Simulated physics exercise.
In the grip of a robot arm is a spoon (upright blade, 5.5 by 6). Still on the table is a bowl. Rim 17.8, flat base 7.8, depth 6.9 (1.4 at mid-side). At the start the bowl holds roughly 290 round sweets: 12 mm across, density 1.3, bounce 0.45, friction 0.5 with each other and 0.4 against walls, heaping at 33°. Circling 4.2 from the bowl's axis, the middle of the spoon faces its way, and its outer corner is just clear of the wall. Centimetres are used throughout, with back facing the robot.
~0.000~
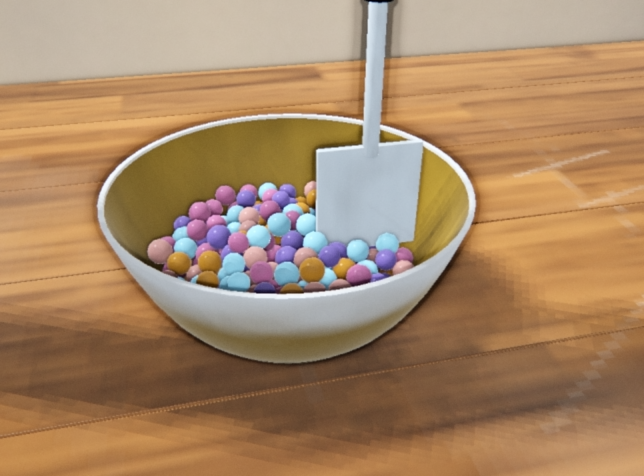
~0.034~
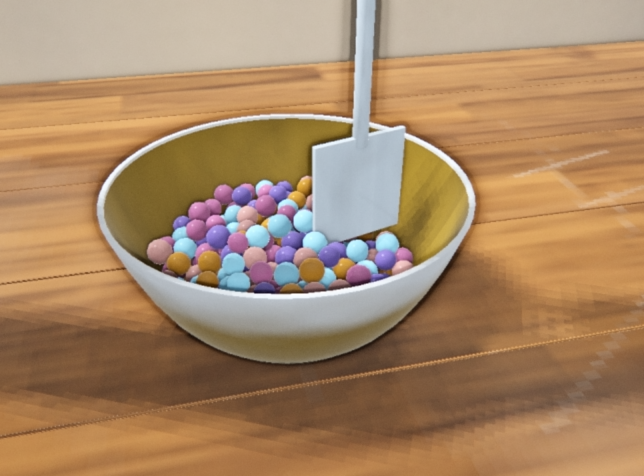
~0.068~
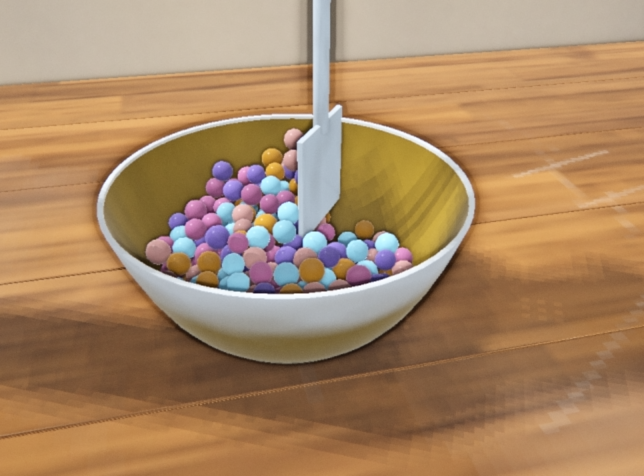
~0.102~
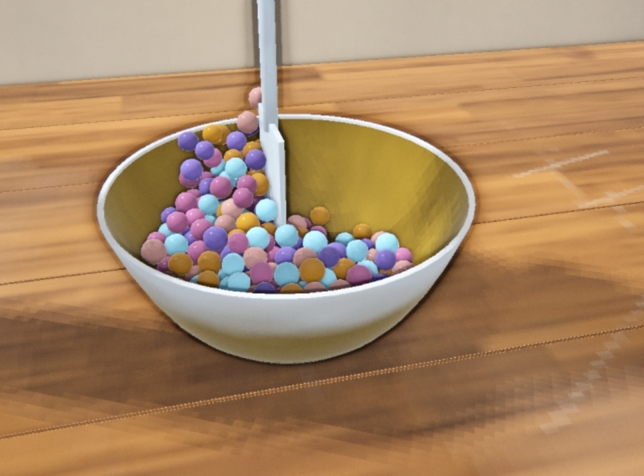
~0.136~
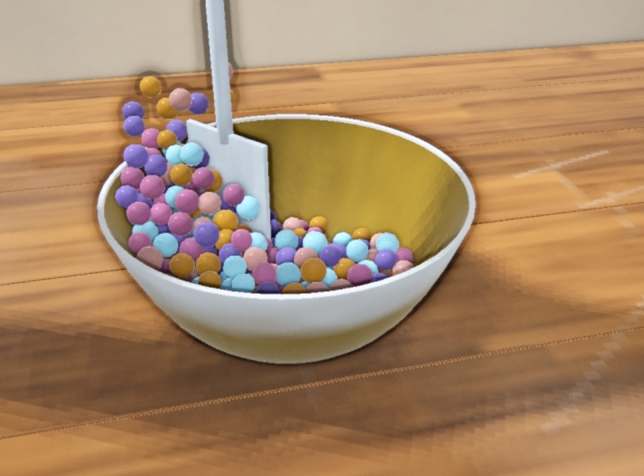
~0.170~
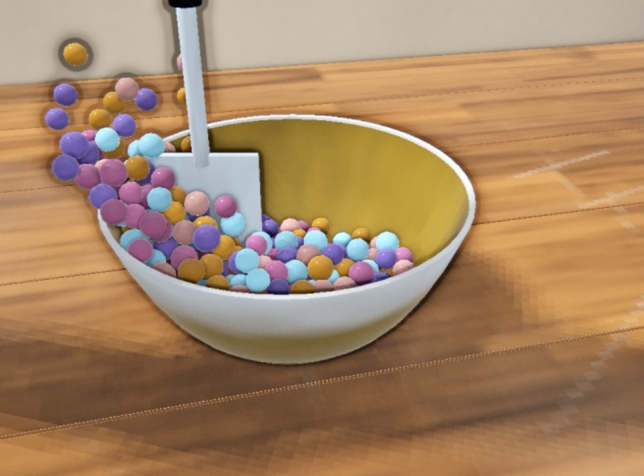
A spatula sweeps leftward through a bowl of colorful balls, pushing some over the left rim.
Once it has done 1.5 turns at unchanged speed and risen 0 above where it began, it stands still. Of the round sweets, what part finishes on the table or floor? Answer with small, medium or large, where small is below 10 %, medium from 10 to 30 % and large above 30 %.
It is large.
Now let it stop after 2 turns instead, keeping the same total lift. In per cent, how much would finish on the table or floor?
Estimate: About 50 percent.
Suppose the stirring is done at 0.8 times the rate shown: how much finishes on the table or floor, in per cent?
Roughly 35 per cent.
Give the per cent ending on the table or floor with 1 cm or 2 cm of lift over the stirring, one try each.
Around 35 percent, then 25 percent.
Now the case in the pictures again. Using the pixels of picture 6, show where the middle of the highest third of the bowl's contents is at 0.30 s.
Around pixel (410, 235).
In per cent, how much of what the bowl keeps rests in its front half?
Some 60 per cent.
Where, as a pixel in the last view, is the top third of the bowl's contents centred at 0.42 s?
The centre is close to (248, 155).
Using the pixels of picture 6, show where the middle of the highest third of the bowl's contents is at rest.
Centre, approx.: (266, 312).
After 0.30 s, 307° round, highest piece 13 above the table; 224 in the bowl, 8 on the table or floor, 55 in flight or on the tool.
After 0.42 s, 88° round, highest piece 13 above the table; 191 in the bowl, 62 on the table or floor, 34 in flight or on the tool.
After 0.68 s, 180° round, highest piece 8 above the table; 162 in the bowl, 124 on the table or floor, 1 in flight or on the tool.
After 1.38 s, 180° round, highest piece 5 above the table; 162 in the bowl, 125 on the table or floor.
At rest, 162 in the bowl, 125 on the table or floor. That is 44 % on the table or floor.
